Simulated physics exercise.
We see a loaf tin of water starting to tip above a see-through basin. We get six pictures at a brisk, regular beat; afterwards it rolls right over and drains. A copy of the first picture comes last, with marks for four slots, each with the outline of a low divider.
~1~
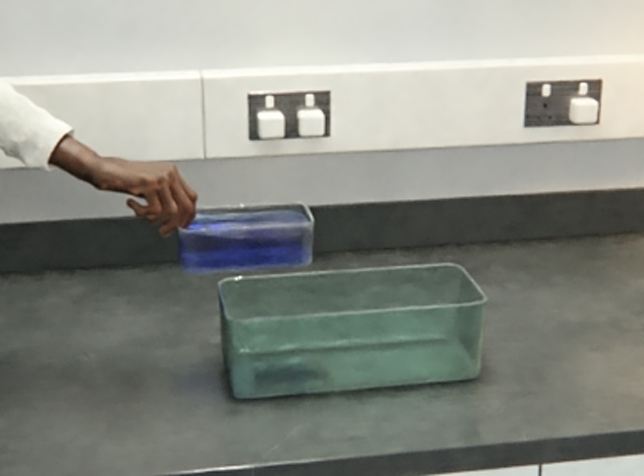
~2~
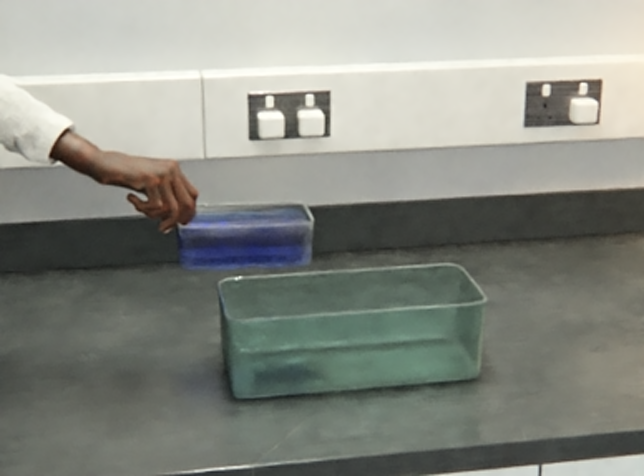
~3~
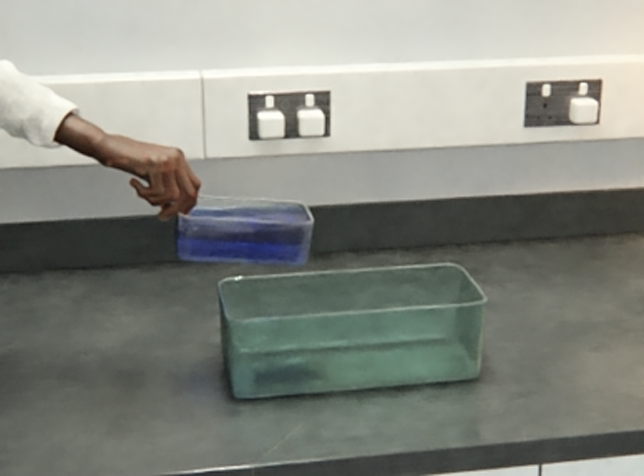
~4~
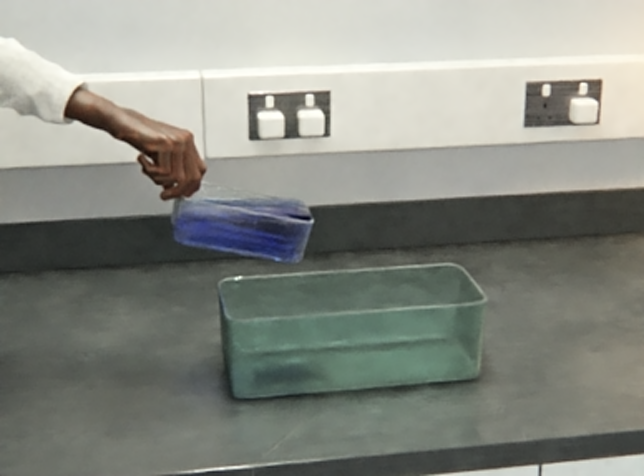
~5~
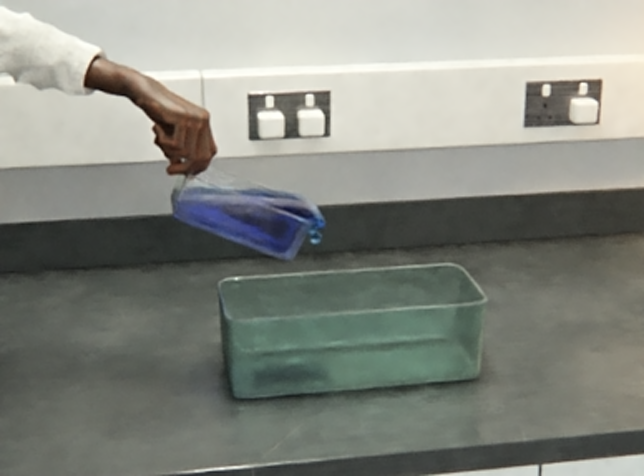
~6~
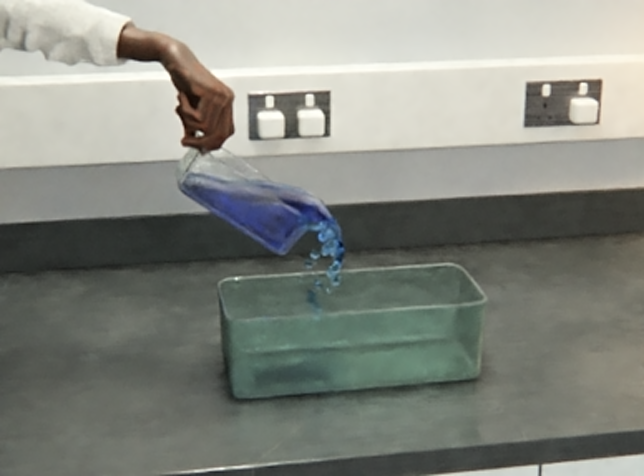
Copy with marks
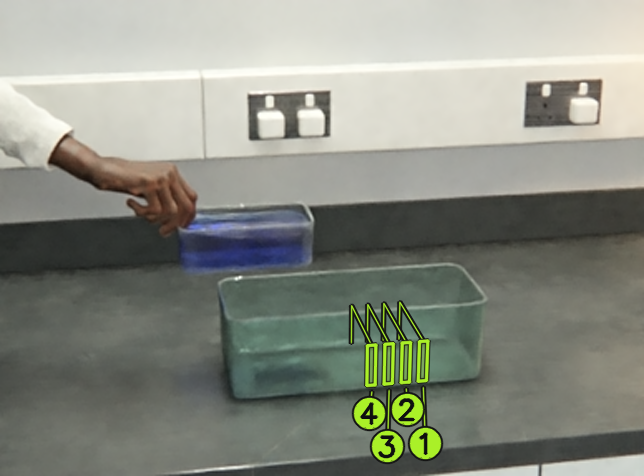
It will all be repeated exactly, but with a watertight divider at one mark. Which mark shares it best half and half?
Choose 2.
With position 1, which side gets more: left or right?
More ends on the left.
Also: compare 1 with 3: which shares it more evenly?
It is 3.
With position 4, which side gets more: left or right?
More ends on the right.
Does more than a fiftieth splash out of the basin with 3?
Yes, it does.
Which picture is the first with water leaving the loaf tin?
Picture 4.
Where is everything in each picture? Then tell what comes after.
In the first frame, upright, lip at (308, 212); basin from (230, 396) to (479, 375); nothing has left yet.
In the second frame, upright, lip at (308, 212); nothing has left yet.
In the third frame, tipped about 7°, lip at (308, 212); nothing has left yet.
In the fourth frame, tipped about 15°, lip at (308, 212); water is over the lip, down to (308, 212).
In the fifth frame, tipped about 25°, lip at (308, 212); water is over the lip, down to (312, 235).
In the sixth frame, tipped about 38°, lip at (308, 212); water is over the lip, down to (334, 279).
In lime, 1 at (423, 387); 2 at (406, 388); 3 at (389, 390); 4 at (371, 391).
Choosing 1, about 76 % ends left of the wall and 15 % right of it; 9 % is lost outside.
Choosing 2, about 42 % ends left of the wall and 49 % right of it; 10 % is lost outside.
Choosing 3, about 25 % ends left of the wall and 67 % right of it; 9 % is lost outside.
Choosing 4, about 14 % ends left of the wall and 77 % right of it; 9 % is lost outside.
